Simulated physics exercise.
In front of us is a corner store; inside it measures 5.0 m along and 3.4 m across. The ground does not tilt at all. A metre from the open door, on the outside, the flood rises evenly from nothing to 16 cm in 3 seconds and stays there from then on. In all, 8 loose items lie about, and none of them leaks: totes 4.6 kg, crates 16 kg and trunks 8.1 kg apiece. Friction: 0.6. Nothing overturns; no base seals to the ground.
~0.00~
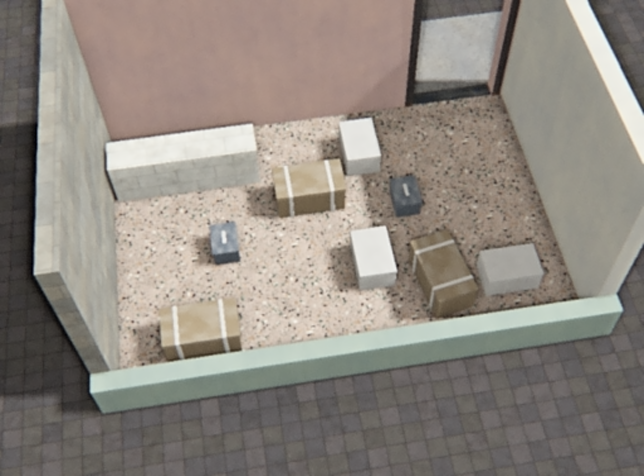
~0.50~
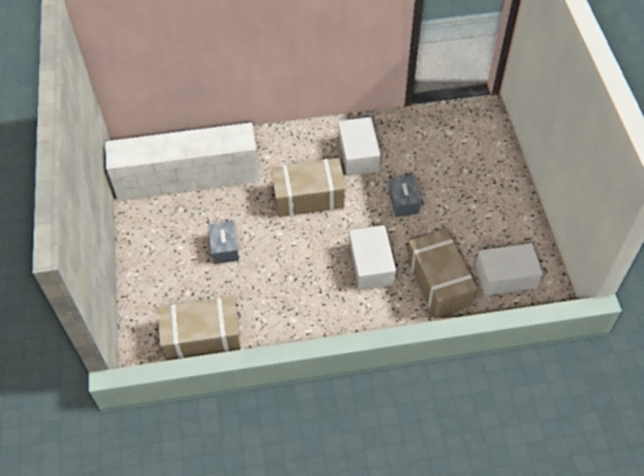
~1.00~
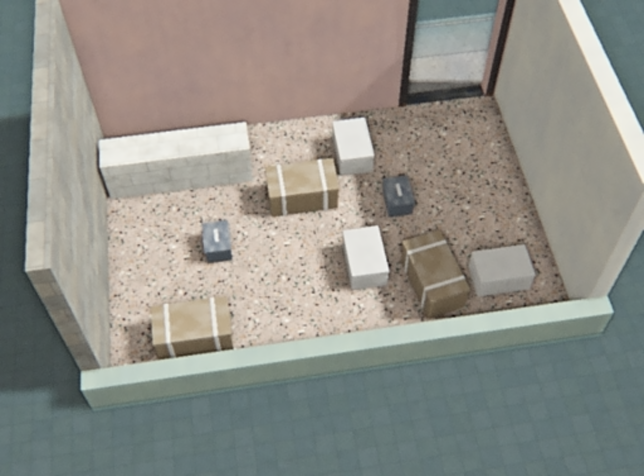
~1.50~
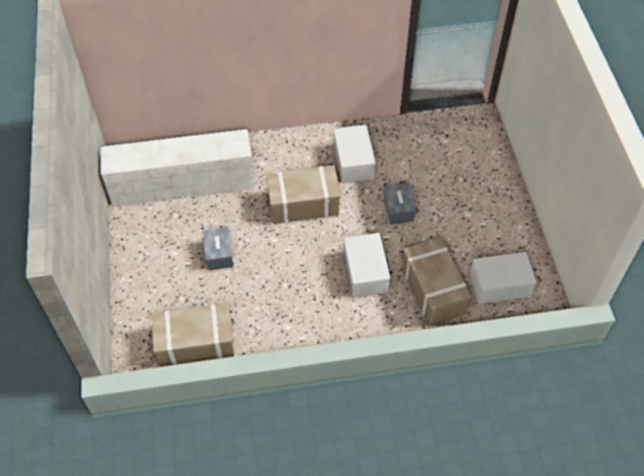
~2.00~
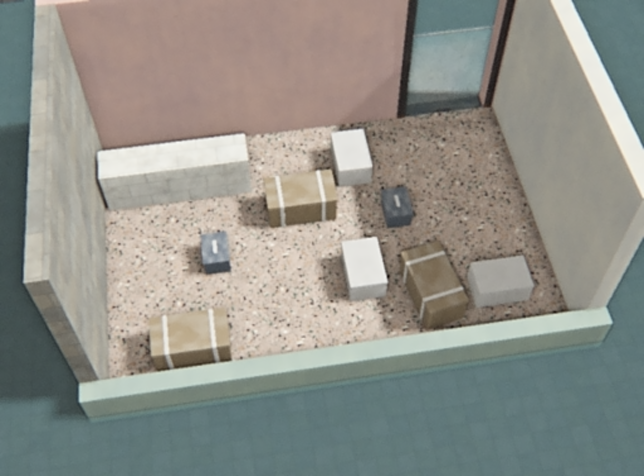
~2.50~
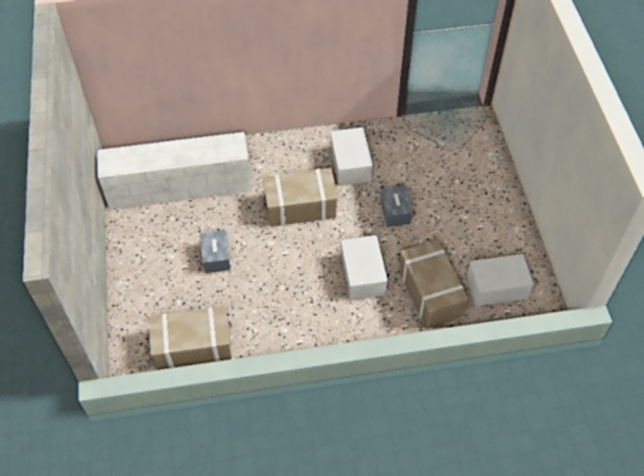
Bluish-green water spreads across the dark paving outside a small open-topped room seen from high in front, then shows in the doorway at the back right and creeps thinly onto the speckled floor just inside. Between a pink back wall, pale side walls and a low mint-green front ledge sit brown strapped boxes, white and grey blocks, small dark cases and a long whitish block at left. None of them moves, while the camera shifts very slightly.
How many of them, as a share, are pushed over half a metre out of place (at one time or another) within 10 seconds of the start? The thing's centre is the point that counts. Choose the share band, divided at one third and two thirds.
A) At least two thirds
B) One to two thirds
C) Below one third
(B) One to two thirds.
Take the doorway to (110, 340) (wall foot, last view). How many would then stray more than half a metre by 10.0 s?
Then the count would be 5.
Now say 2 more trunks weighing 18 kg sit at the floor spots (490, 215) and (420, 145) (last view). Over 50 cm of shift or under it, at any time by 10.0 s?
One by one: Above; above.
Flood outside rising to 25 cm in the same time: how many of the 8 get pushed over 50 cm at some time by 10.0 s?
In that case the number is 6.
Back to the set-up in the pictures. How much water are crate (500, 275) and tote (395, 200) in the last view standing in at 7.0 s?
Depth approx. 10 cm / 3 cm.
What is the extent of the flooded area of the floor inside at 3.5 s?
I'd estimate close to 2.5 m2.
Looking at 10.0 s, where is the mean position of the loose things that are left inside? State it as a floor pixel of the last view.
Near (269, 265).
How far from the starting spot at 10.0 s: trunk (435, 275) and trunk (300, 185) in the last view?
One is off by 250 cm, the other by 0 cm, in the order asked.
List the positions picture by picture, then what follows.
In the first frame, a tote at (406, 190), on the bottom; a crate at (373, 251) rests on the ground; 0.0 m2 under water; 0 of 8 have shifted.
In the second frame, a tote at (405, 190) rests on the ground; a crate at (372, 250) rests on the ground; water covers 0.0 m2; 0 of 8 have shifted.
In the third frame, a tote at (399, 190), on the bottom; a crate at (365, 251) rests on the ground; water covers 0.0 m2; 0 of 8 have shifted.
In the fourth frame, a tote at (400, 198) rests on the ground; a crate at (366, 258), on the bottom; 0.0 m2 under water; 0 of 8 have shifted.
In the fifth frame, a tote at (397, 201), on the bottom; a crate at (364, 262) rests on the ground; water covers 0.0 m2; 0 of 8 have shifted.
In the sixth frame, a tote at (397, 200) rests on the ground; a crate at (364, 260), on the bottom; 0.5 m2 under water; 0 of 8 have shifted.
After 3.5 s 0 of 8 are over 50 cm from their spots; 0 afloat.
After 4.5 s 0 of 8 are over 50 cm from their spots; 0 afloat.
After 7.0 s 2 of 8 are over 50 cm from their spots; 2 afloat.
After 10.0 s 3 of 8 are over 50 cm from their spots, and 3 have been at some point; 2 afloat.
